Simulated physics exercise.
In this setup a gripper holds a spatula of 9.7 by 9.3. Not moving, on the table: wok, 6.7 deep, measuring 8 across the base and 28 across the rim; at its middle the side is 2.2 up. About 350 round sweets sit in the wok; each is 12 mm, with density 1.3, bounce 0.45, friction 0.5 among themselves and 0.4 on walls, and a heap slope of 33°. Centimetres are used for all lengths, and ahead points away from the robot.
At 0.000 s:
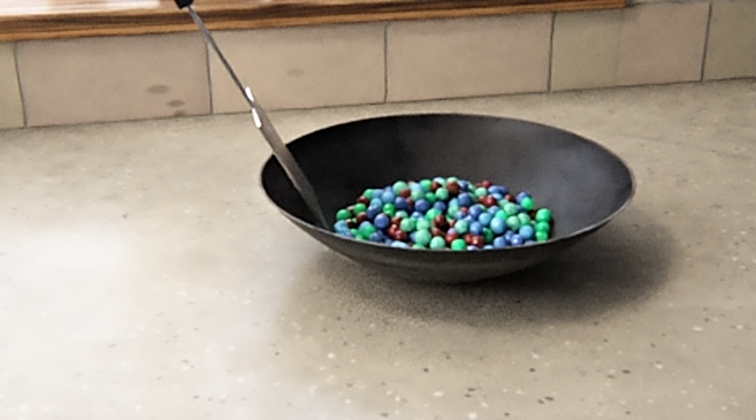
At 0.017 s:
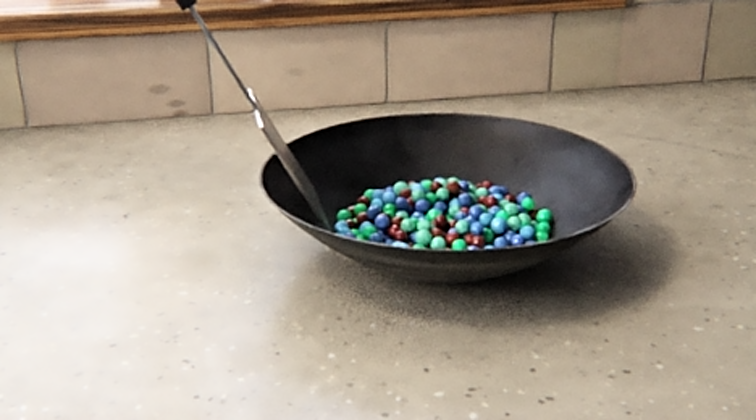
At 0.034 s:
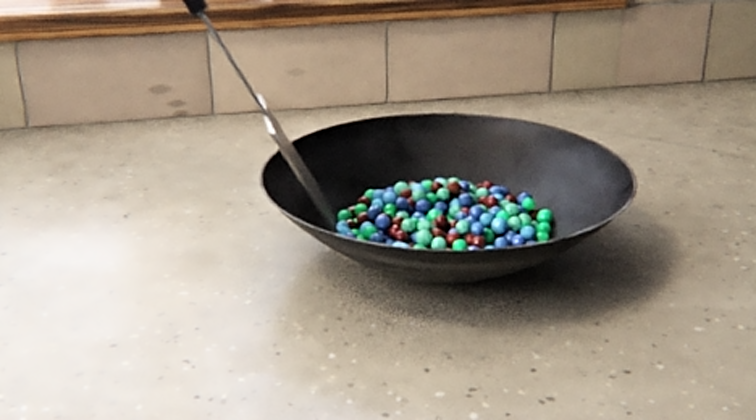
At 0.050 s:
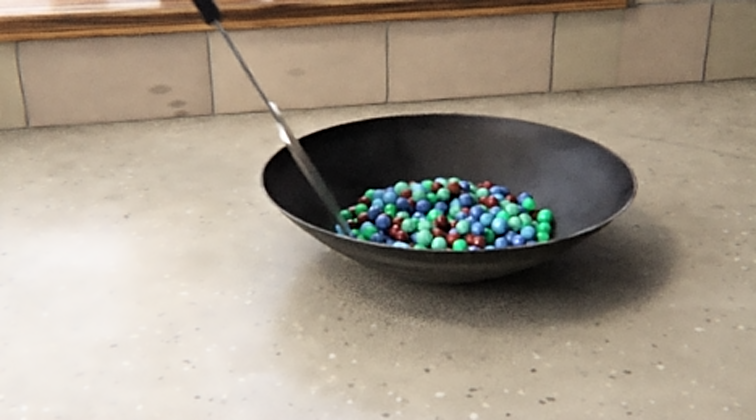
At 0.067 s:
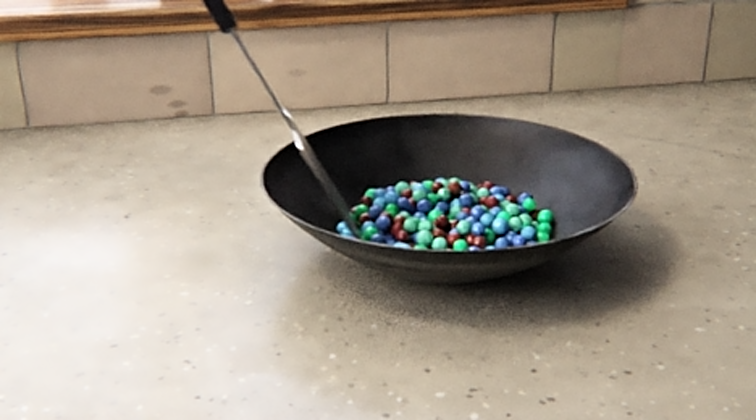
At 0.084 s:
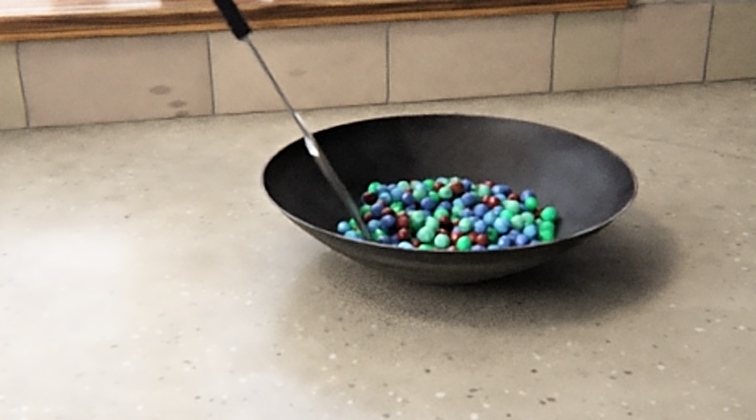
On a speckled countertop, a black-handled spatula slides slowly rightward into small blue, green and red balls in a dark wok.
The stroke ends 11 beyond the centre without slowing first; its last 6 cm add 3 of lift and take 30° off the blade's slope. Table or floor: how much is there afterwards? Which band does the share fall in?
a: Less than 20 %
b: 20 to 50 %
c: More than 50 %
b.
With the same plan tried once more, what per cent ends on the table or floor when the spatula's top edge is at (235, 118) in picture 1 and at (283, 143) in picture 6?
Close to 35 in a hundred.
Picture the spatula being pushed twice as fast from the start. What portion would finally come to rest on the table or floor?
60 per cent, about.
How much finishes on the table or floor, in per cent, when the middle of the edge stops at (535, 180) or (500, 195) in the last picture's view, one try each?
The two tries give near 0 and near 0 in a hundred.
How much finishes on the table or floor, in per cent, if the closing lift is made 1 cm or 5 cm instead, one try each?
40 and 35 %.
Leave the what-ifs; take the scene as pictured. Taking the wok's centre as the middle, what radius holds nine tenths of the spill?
Roughly 40 cm.
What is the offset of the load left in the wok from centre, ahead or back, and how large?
The kept load is shifted forward by about 3.5 cm.
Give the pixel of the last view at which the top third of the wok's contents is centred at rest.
Somewhere around (543, 207) in the last picture.
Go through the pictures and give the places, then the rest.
Spatula top edge at (253, 106), sloping 62°; upper third of the load around (447, 215), from x 340 to 545, top at y 185; 352 in the wok, in the first frame.
Spatula top edge at (255, 107), sloping 62°; upper third of the load around (448, 215), from x 340 to 545, top at y 185, in the second frame.
Spatula top edge at (265, 113), sloping 62°; upper third of the load around (448, 215), from x 340 to 545, top at y 185, in the third frame.
Spatula top edge at (279, 121), sloping 62°; upper third of the load around (448, 215), from x 345 to 545, top at y 185, in the fourth frame.
Spatula top edge at (292, 128), sloping 62°; upper third of the load around (446, 216), from x 345 to 545, top at y 185, in the fifth frame.
Spatula top edge at (306, 133), sloping 62°; upper third of the load around (452, 214), from x 345 to 550, top at y 185; 352 in the wok, in the sixth frame.
By 0.20 s, sloping 62°, highest piece 5 above the table; 352 in the wok.
By 0.31 s, sloping 54°, highest piece 9 above the table; 351 in the wok, 1 on the blade or in flight.
By 0.57 s, sloping 32°, highest piece 6 above the table; 208 in the wok, 135 on the table or floor, 9 on the blade or in flight.
By 1.62 s, sloping 32°, highest piece 6 above the table; 208 in the wok, 144 on the table or floor.
Final count, 208 in the wok, 144 on the table or floor. That is 41 % on the table or floor.
